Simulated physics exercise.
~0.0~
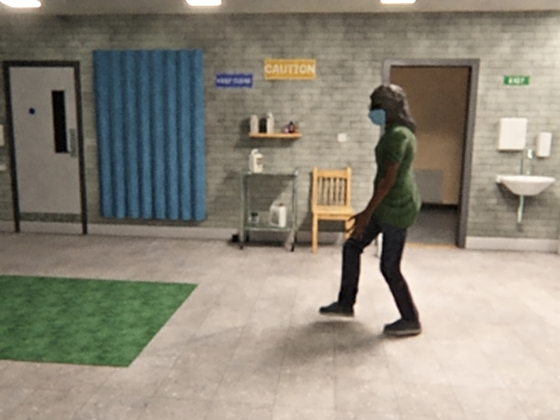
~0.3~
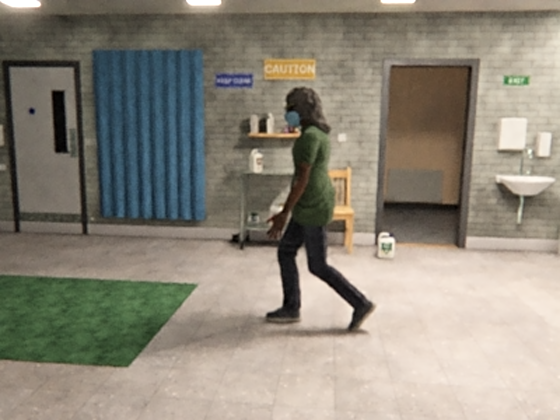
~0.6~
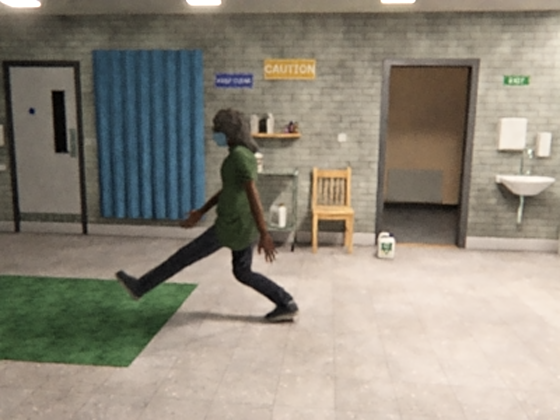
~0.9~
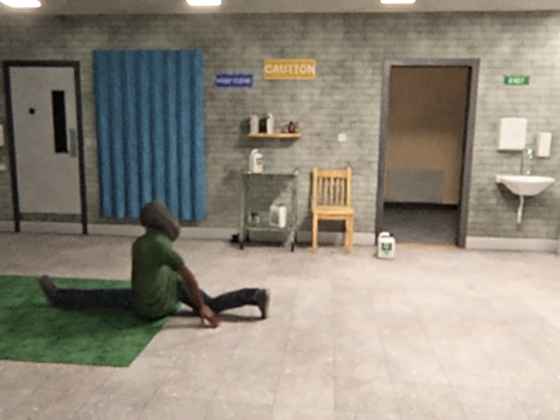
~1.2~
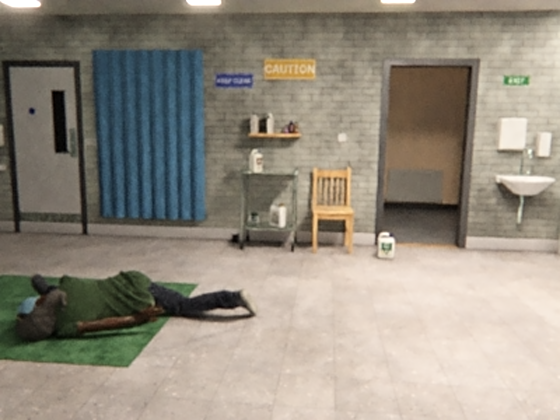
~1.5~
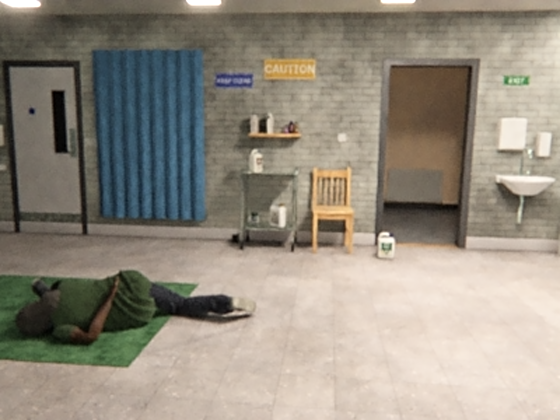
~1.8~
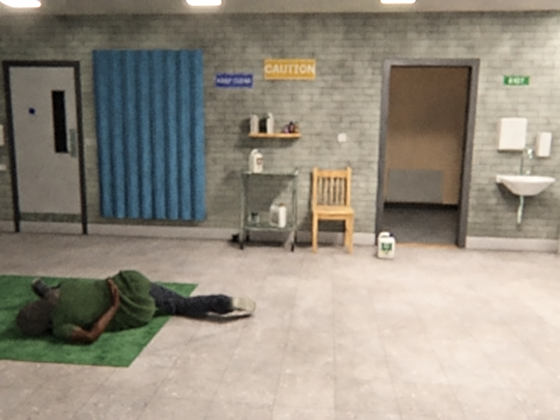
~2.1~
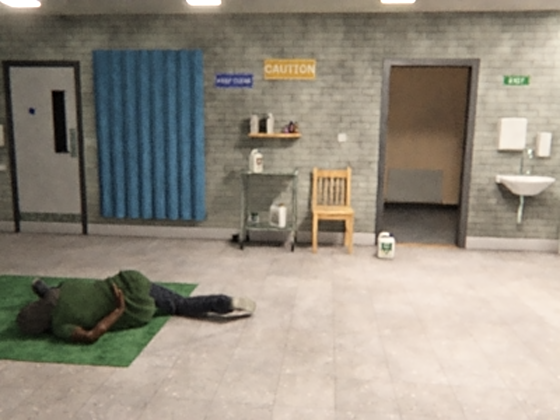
A masked person in green walks left, collapses, and ends lying on the green mat.
